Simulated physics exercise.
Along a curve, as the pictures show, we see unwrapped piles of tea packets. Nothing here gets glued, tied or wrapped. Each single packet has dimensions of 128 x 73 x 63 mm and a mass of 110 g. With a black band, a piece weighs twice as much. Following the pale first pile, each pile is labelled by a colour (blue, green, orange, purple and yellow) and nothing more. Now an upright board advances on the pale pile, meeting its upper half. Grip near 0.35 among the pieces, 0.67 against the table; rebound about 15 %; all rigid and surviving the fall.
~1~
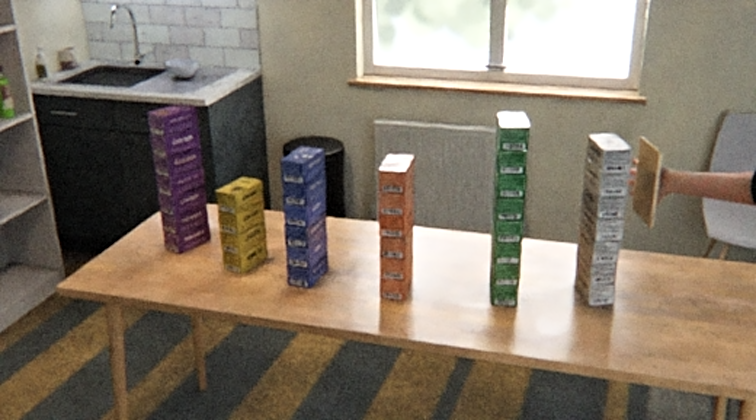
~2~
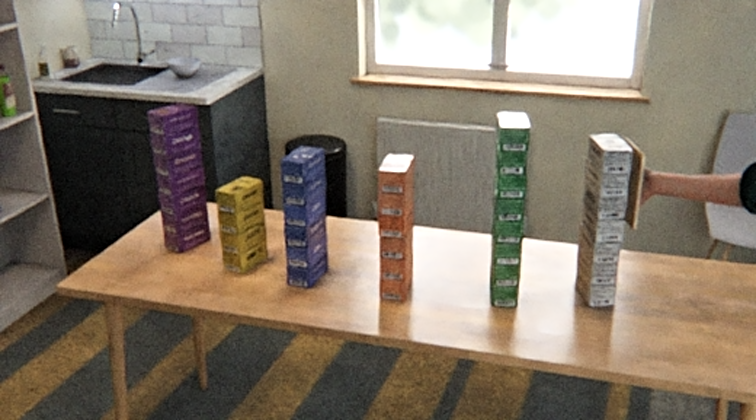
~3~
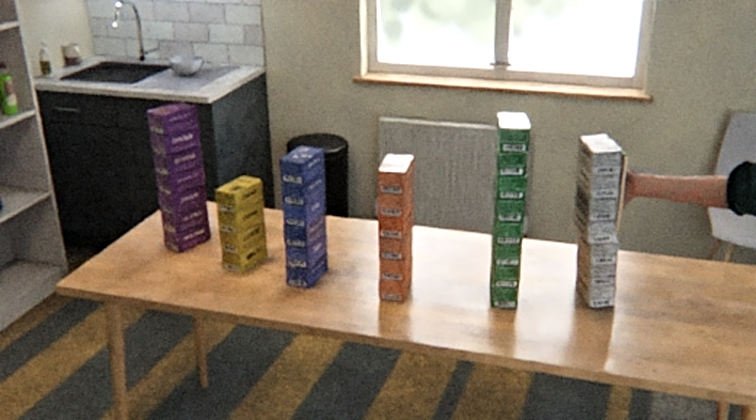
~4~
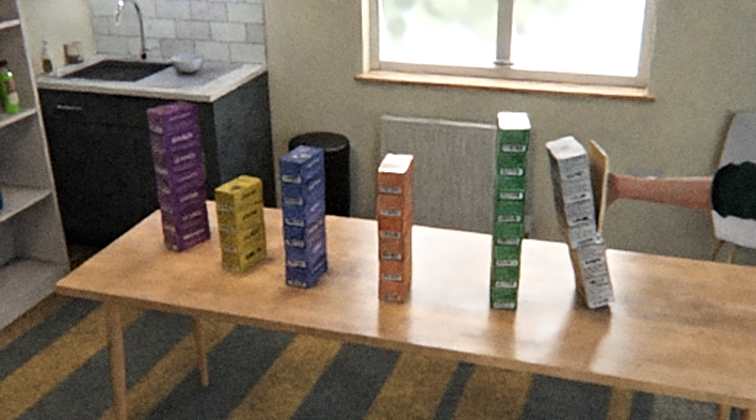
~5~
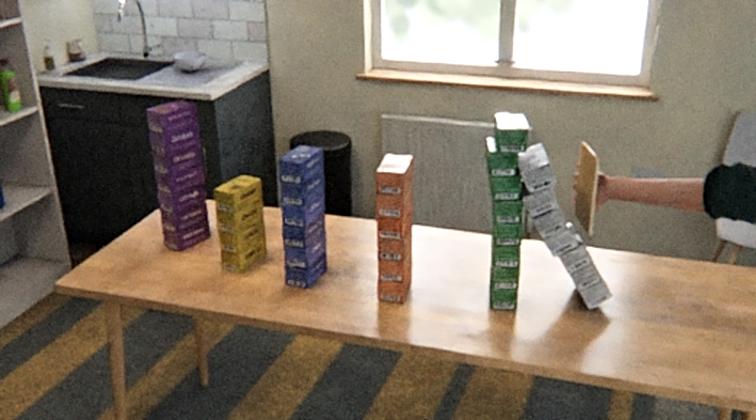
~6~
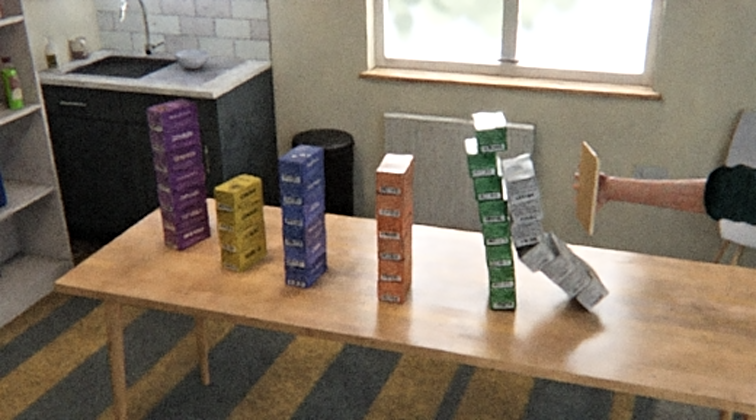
A hand-held board pushed the upper part of the pale stack leftward until it buckled and leaned into the green stack, which began tilting left, while the orange, blue, yellow and purple stacks stood still.
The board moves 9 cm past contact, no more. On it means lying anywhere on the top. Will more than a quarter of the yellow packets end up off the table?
No.
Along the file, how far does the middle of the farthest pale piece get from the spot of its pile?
64 cm.
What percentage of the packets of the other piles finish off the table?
Something close to 20 percent of them.
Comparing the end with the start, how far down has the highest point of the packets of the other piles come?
Some 34 cm lower.
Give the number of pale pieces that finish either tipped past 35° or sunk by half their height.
7 of them.
Then, 0.43 s past the last view, 7 of the pale pile down; none of the 4 yellow packets off the table (0 of 31 in all colours); top yellow packet unmoved; top orange packet 17° from how it stood, 23 mm lower.
Then, 1.27 s past the last view, 7 of the pale pile down; none of the 4 yellow packets off the table (1 of 31 in all colours); top yellow packet 48° from how it stood, 9 cm lower; top orange packet on its side.
In the end, 7 of the pale pile down; none of the 4 yellow packets off the table (6 of 31 in all colours); top yellow packet 49° from how it stood, 13 cm lower; top orange packet on its side. That is 0 per cent. From the last view, middles, top yellow packet near (173, 220).
